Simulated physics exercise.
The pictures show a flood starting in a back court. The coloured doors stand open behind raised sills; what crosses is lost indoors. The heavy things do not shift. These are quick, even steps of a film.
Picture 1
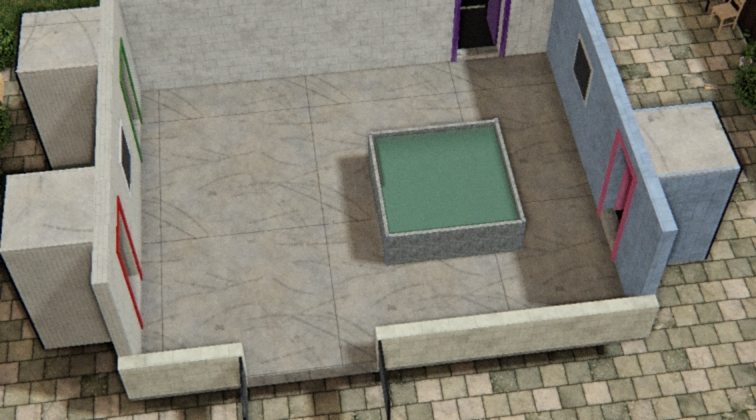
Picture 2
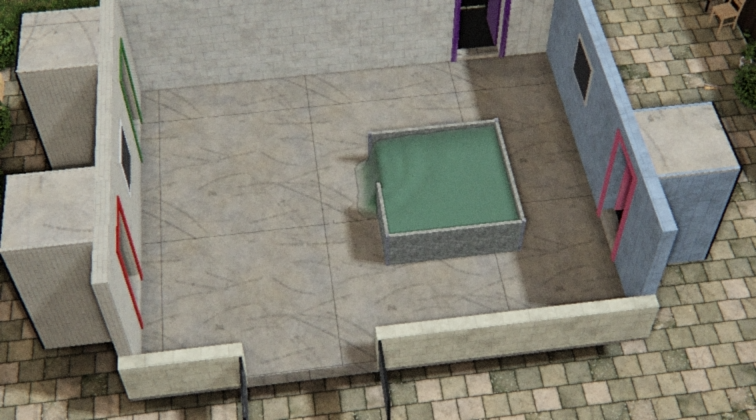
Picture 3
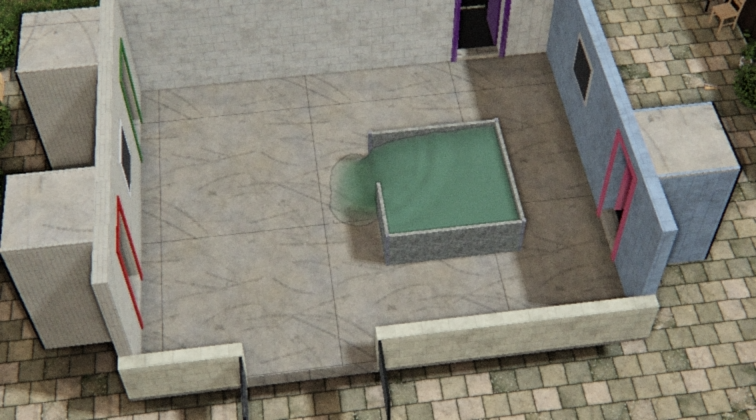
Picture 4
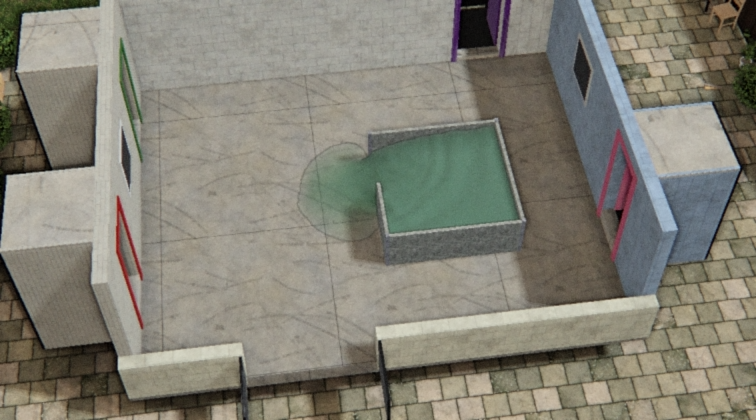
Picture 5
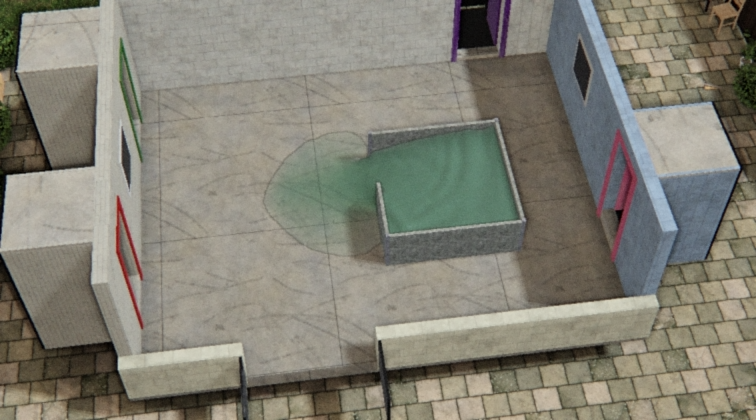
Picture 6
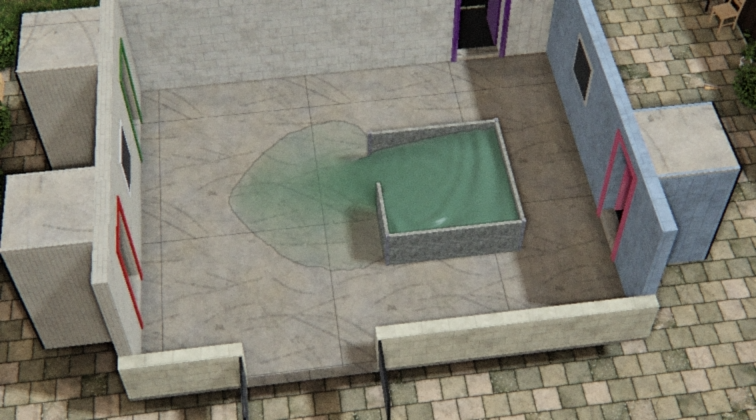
In the video, a square stone-walled tank of green water stands in a paved court with coloured doorways, then a gap opens in its left side and water pours out, spreading leftward across the floor in a widening, thinning sheet.
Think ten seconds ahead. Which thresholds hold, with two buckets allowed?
In the end: The green door floods; the pink door holds within the limit; the purple door holds within the limit; the red door holds within the limit.
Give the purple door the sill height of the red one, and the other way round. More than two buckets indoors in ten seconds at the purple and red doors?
My reading: The purple door takes less; the red door passes that mark.
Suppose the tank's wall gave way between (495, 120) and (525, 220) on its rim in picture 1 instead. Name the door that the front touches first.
I say the pink door.
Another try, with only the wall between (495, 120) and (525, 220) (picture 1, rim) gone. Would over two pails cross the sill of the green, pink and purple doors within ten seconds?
Green keeps below it; pink lets more in; purple passes that mark.
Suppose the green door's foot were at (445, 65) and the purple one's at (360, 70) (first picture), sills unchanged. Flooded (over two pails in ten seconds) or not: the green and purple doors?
My reading: Green door holds; purple door stays under.
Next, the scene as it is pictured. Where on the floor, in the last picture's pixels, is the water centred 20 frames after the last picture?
Close to (311, 199).
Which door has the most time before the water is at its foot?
It is the door marked pink.
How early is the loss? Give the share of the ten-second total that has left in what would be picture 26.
About 15 per cent.
A moment on, water covers 30 % of the floor; the green door not reached, the pink door not reached, the purple door not reached, the red door not reached.
Next, water covers 40 % of the floor; the green door under two buckets in, the pink door not reached, the purple door not reached, the red door wet at the sill, nothing in.
Then, water covers 45 % of the floor; the green door over two buckets in, the pink door not reached, the purple door not reached, the red door wet at the sill, nothing in.
Later, water covers 65 % of the floor; the green door far over two buckets in, the pink door not reached, the purple door not reached, the red door under two buckets in.
In the end, water covers 95 % of the floor; the green door far over two buckets in, the pink door wet at the sill, nothing in, the purple door wet at the sill, nothing in, the red door under two buckets in.
